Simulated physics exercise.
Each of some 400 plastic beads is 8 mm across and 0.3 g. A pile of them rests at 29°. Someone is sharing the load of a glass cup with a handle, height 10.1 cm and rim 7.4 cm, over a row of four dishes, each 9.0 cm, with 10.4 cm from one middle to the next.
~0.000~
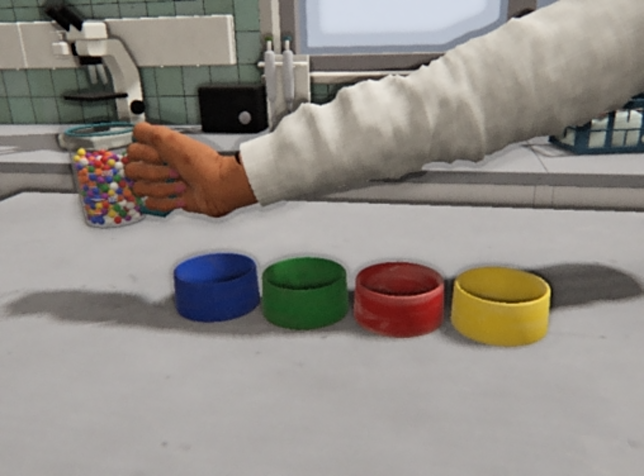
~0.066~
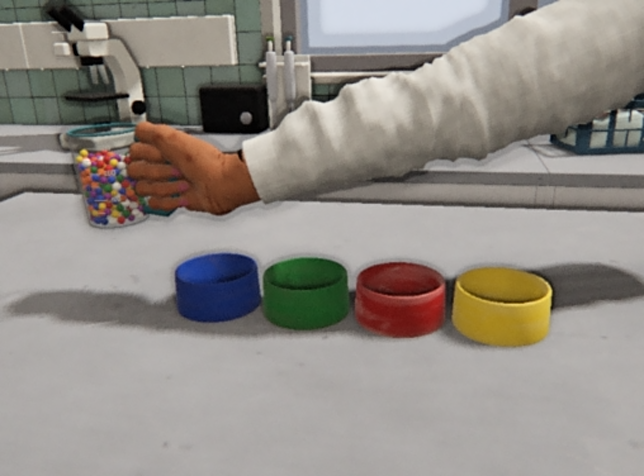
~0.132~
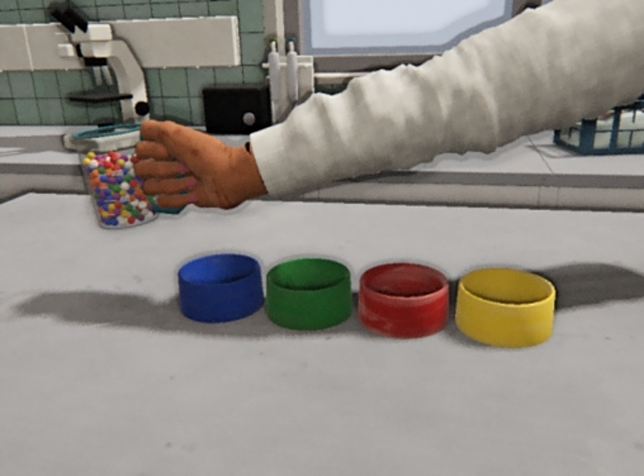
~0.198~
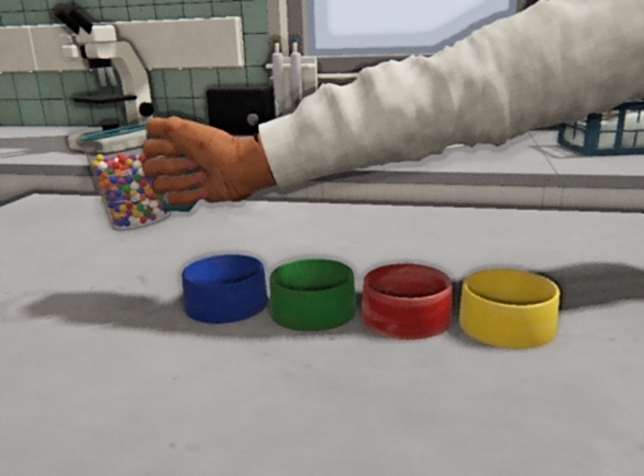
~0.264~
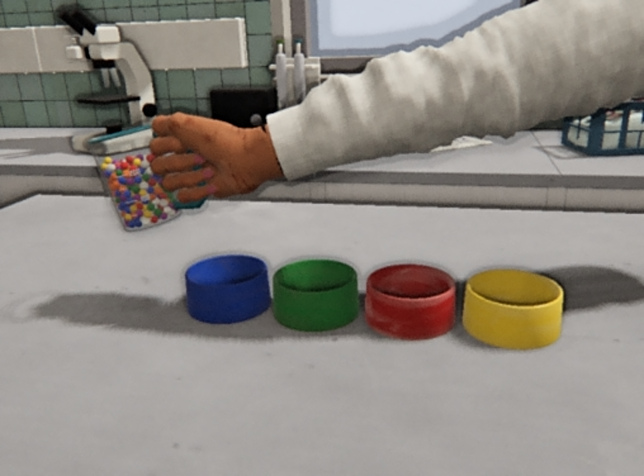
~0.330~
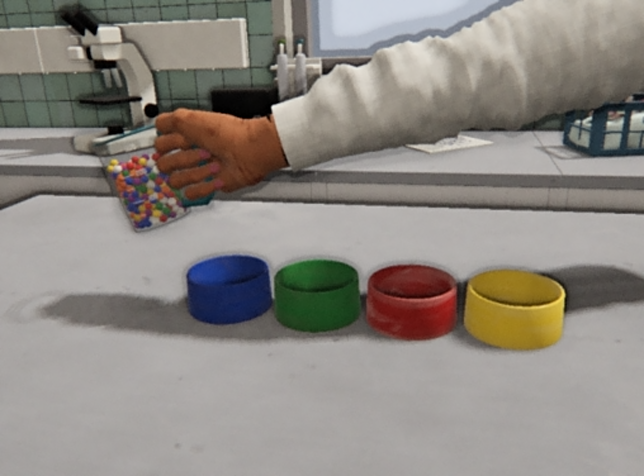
In a laboratory with green wall tiles and a microscope at the back left, a pale tabletop is seen from slightly above. Blue, green, red and yellow dishes stand in a row, left to right, while a hand in a white sleeve holds a clear cup of multicoloured beads behind them at left. The hand moves the cup slightly right, gradually tilting it, as the view drifts slightly left.
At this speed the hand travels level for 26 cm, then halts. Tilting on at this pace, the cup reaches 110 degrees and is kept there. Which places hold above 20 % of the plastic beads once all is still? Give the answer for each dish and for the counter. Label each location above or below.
Labels - red: Below, blue: Above, green: Below, yellow: Below, counter: Below.
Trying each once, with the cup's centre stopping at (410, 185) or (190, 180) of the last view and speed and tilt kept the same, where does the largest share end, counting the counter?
Try 1 - blue; try 2 - counter.
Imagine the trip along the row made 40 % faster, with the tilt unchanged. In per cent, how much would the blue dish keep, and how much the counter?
In that case: Blue 10, and counter 30.
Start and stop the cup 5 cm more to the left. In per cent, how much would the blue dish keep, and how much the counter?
Then the blue dish would get 60 and the counter 40.
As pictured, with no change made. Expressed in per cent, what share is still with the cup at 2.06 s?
45 per cent.
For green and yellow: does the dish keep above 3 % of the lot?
For green, it does; for yellow, it does not.
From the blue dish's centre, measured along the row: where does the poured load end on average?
Near 2 cm, shifted toward increasing x.
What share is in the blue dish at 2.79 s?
By that moment it's near 80 percent.
After 1.37 s, tilt 79 degrees; cup holds 100 %.
After 2.06 s, tilt 110 degrees; cup holds 45 %, blue 50 %.
After 2.79 s, tilt 110 degrees; cup holds 0 %, blue 80 %, green 10 %.
In the end, at 3.2 s, red 0 %, blue 80 %, green 10 %, yellow 0 %, counter 10 %.
